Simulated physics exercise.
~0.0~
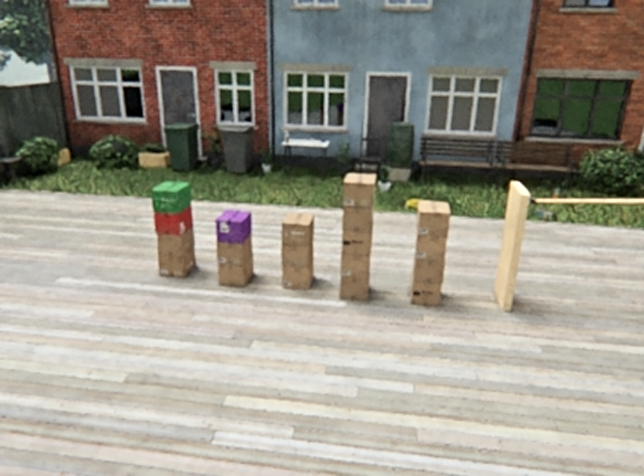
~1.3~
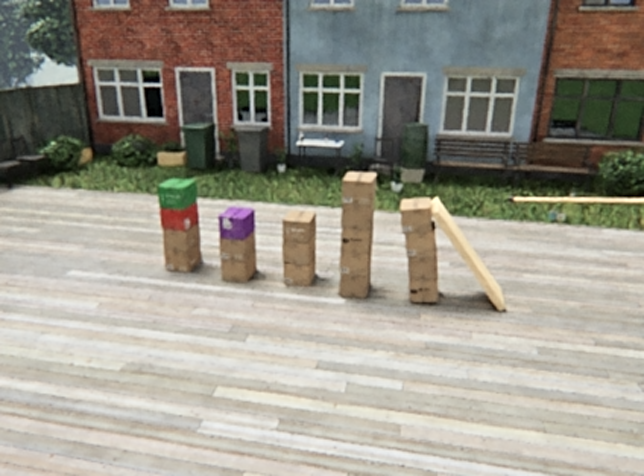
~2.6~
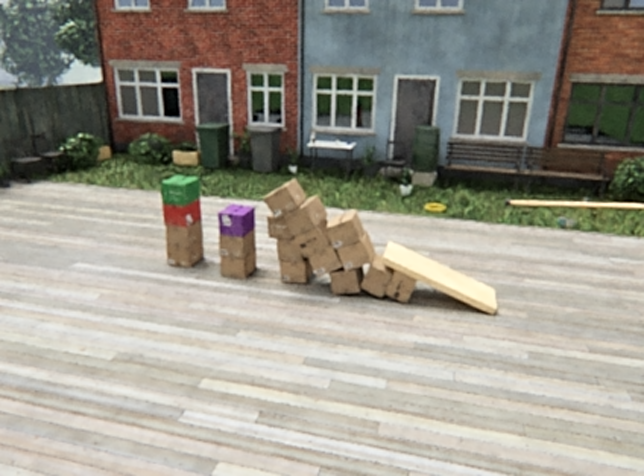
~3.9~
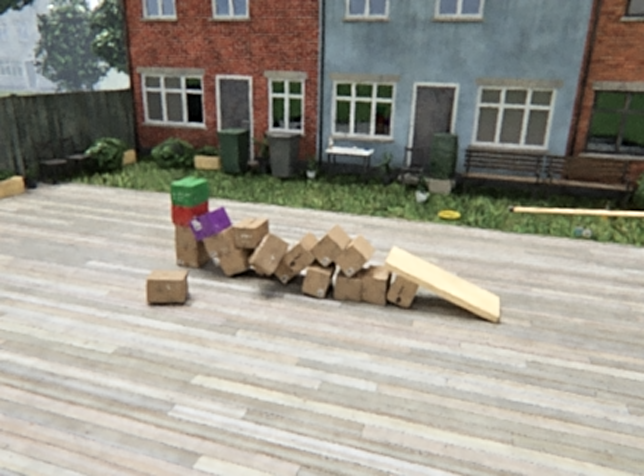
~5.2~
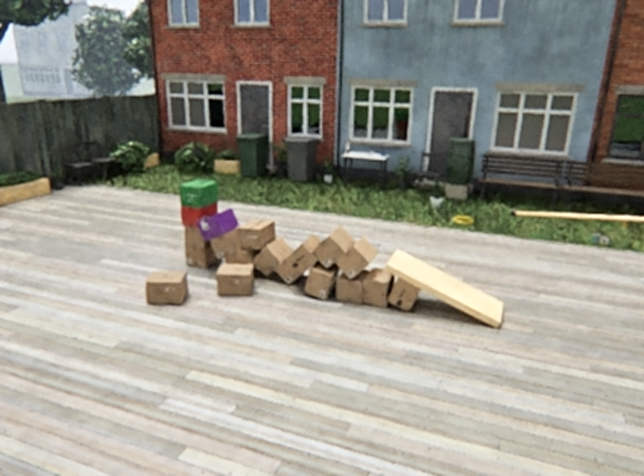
Brick and blue-fronted houses stand behind a wide deck of pale planks, seen from slightly above as the view drifts slowly sideways. Five stacks of brown cartons stand in a row, the leftmost topped with red and green cartons and the next with a purple one, with an upright wooden board at the right end. The board tips left against the nearest stack, which starts to lean. The stacks topple leftward into one another as the board slides down. Cartons spill toward the left, tilting the purple one against the last stack. Finally the board rests slanted on the heap, two cartons lie in front, and the green carton remains on top of the red.
